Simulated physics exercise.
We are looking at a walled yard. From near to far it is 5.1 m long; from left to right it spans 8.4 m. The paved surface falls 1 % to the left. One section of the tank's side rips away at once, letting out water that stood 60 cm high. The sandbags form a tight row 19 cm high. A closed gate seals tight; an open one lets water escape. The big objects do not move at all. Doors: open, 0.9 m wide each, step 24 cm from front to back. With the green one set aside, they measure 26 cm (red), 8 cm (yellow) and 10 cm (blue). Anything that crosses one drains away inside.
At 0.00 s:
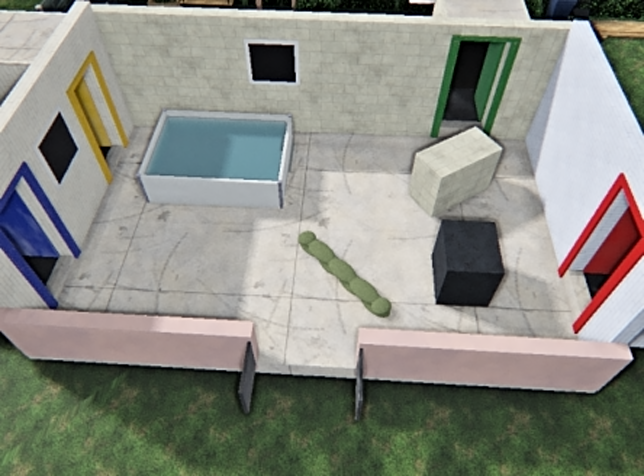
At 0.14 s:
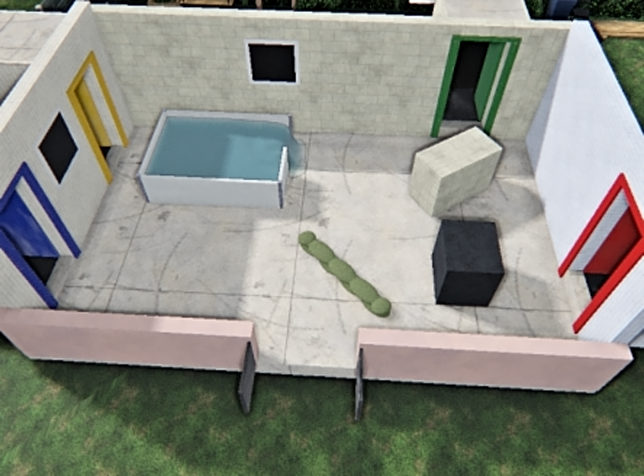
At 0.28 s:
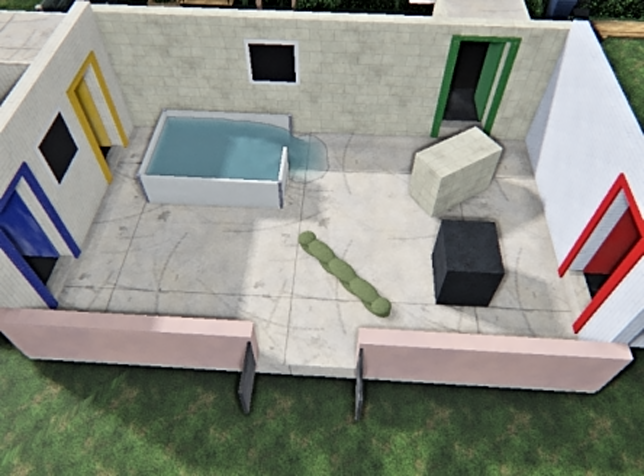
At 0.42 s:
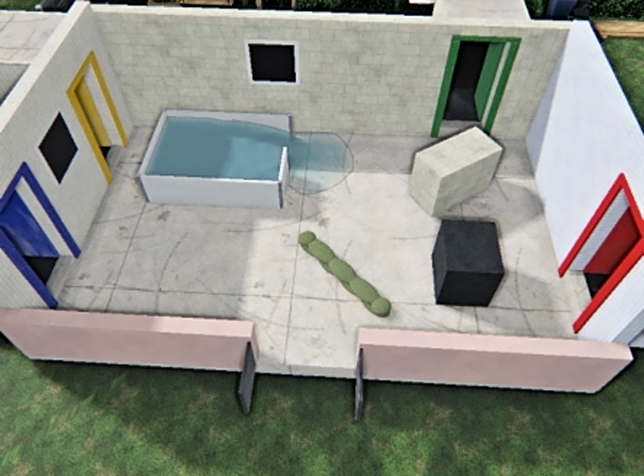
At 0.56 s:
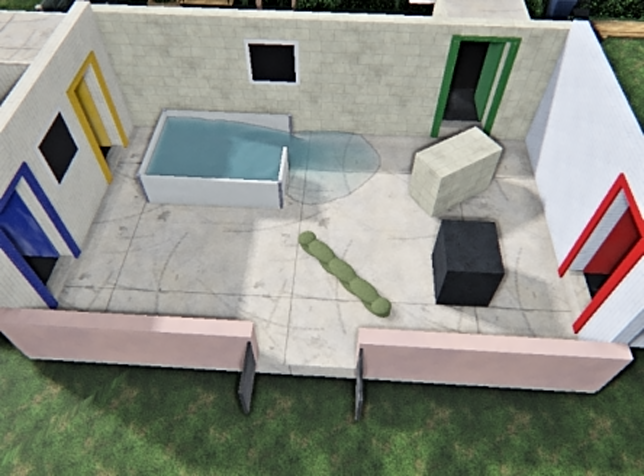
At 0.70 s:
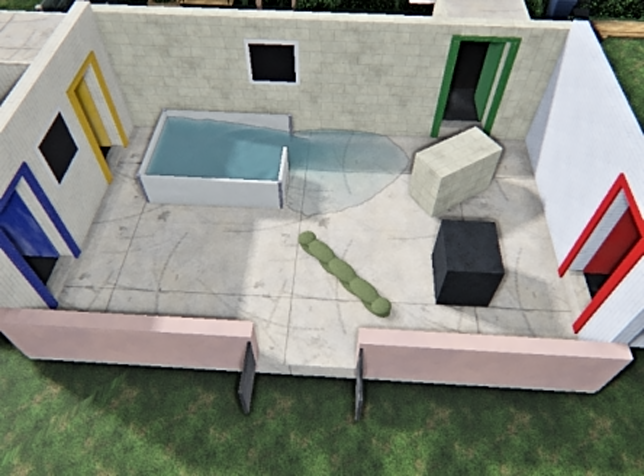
Water pours from the tank's open right side and spreads rightward across the paved yard.
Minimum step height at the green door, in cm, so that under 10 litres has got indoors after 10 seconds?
Approx. 20 cm.
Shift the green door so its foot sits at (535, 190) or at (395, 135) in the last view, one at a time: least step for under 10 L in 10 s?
Roughly 13.5 cm, then roughly 11.5 cm.
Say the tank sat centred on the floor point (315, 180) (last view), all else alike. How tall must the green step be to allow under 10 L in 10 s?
A height near 28 cm.
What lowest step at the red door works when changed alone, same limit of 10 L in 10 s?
At red, about 10.5 cm.
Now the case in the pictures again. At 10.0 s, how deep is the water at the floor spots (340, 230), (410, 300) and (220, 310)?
Some 8, 9 and 2 cm.
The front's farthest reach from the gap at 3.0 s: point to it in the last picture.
In the last picture, around (553, 267).
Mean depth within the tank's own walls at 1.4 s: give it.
About 47 cm.
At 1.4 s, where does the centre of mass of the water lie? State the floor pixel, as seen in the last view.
Centre estimate: (258, 166) px, approximately.
After 1.4 s water covers 20 % of the floor, deepest (33 cm) near (296, 156); 7 cm at the green door, 0 litres in over its 25 cm step.
After 3.0 s water covers 35 % of the floor, deepest (39 cm) near (520, 141); 16 cm at the green door, 0 litres in over its 25 cm step.
After 10.0 s water covers 90 % of the floor, deepest (14 cm) near (289, 208); 10 cm at the green door, 1 litre in over its 25 cm step.
At the green door as built, the water arrived by 1.2 s and peaked near 22 cm at 3.8 s.
With a step of 17.5 cm, 17 litres would have come in within the 10 s; with 24 cm, 2 litres. So under 10 litres takes about 20 cm.
